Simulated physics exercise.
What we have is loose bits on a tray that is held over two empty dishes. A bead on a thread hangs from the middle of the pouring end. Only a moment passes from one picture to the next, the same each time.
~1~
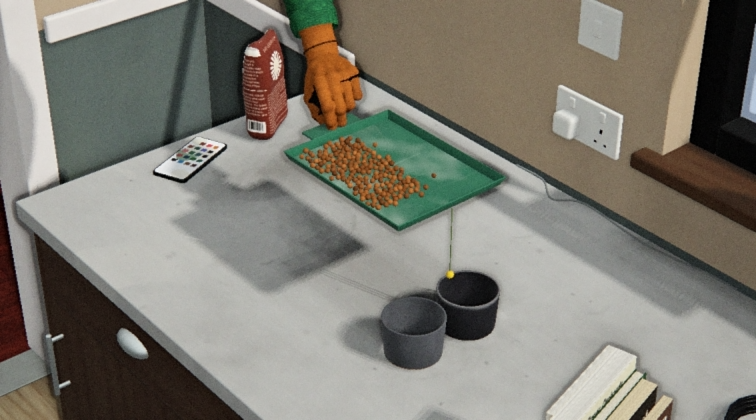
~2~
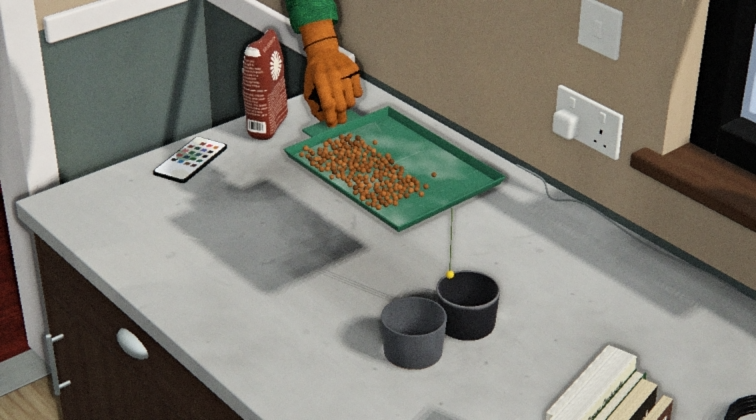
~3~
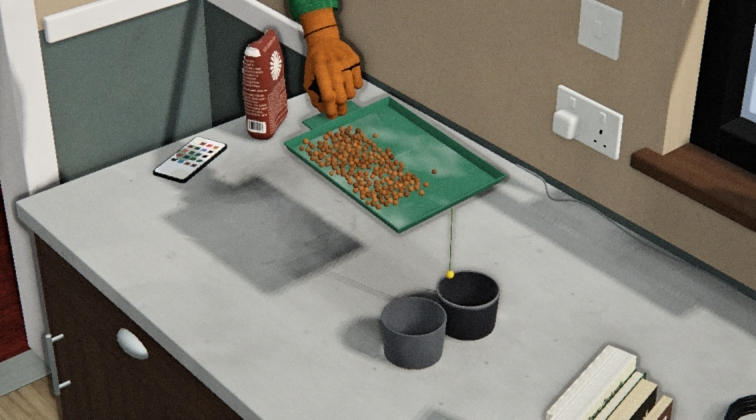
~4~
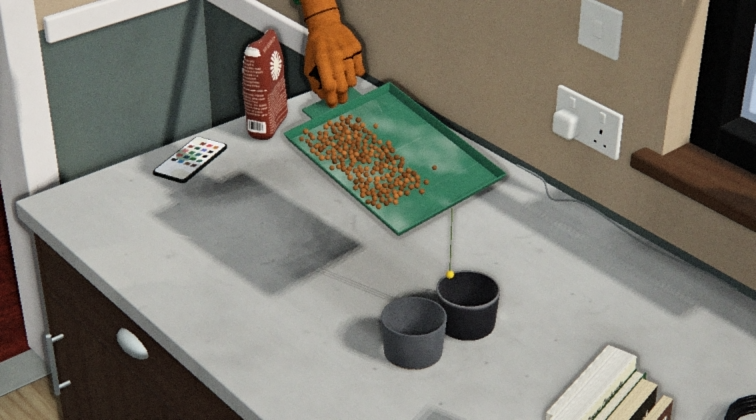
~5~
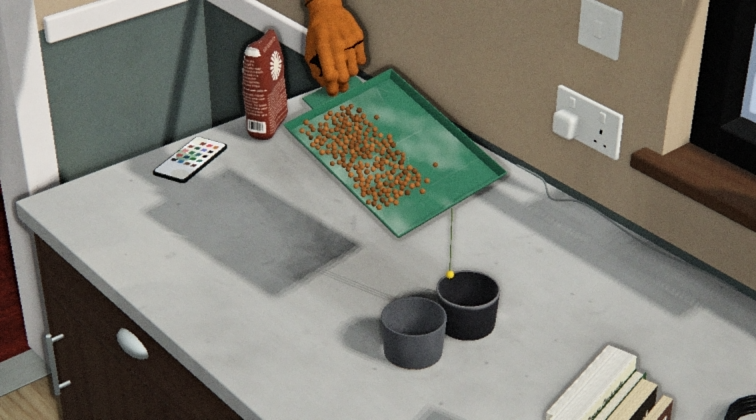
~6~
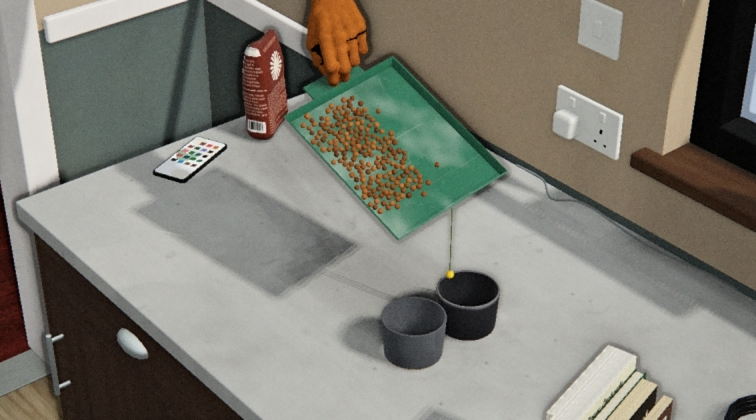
A green tray scattered with small orange-brown balls starts out level above a grey countertop, held at its far end by an orange-gloved hand. The hand gradually raises that end, tilting the tray toward its near left corner, while the balls shift only slightly and two dark dishes stay still.
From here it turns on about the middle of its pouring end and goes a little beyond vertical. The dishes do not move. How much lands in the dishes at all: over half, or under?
They take more than half between them.
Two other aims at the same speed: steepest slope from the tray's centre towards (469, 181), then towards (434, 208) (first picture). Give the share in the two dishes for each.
About 0 and 50 per cent.
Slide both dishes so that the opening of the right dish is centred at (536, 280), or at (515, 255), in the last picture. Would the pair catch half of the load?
At the first place below a half, at the second less than half.
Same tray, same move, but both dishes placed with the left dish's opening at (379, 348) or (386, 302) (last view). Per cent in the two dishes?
Near 60 % and 30 %.
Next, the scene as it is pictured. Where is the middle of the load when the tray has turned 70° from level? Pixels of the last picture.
Close to (410, 268).
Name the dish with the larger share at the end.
The winner is the left one.
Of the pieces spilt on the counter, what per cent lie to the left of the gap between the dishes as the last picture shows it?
About 50 per cent.
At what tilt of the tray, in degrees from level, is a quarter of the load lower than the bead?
Around 70° of tilt.
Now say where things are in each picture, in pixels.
Corners of the pouring end at (399, 223) and (500, 177), level; middle of the load at (366, 170), cereal balls; left dish at (435, 346); right dish at (489, 318); bead on its thread at (450, 274), in the first frame.
Corners of the pouring end at (399, 224) and (500, 176), level; middle of the load at (367, 168), in the second frame.
Corners of the pouring end at (399, 226) and (500, 175), tipped barely, lowest at the left corner; middle of the load at (367, 164), in the third frame.
Corners of the pouring end at (399, 229) and (501, 173), tipped a little, lowest at the left corner; middle of the load at (367, 158), in the fourth frame.
Corners of the pouring end at (399, 232) and (502, 172), tipped clearly, lowest at the left corner; middle of the load at (368, 153), in the fifth frame.
Corners of the pouring end at (399, 234) and (502, 170), tipped clearly, lowest at the left corner; middle of the load at (369, 151), most on the move; left dish at (435, 346); right dish at (489, 318), in the sixth frame.
Soon, tray tipped steeply; about a third on the tray; about a quarter in the left dish; a small part outside both; about a third in the air.
A while on, tray tipped past a quarter turn; most in the left dish; a stray few in the right dish; about a quarter outside both.
Towards the end, tray tipped past a quarter turn; most in the left dish; a stray few in the right dish; about a quarter outside both.
Finally, tray tipped past a quarter turn; most in the left dish; a stray few in the right dish; about a quarter outside both.
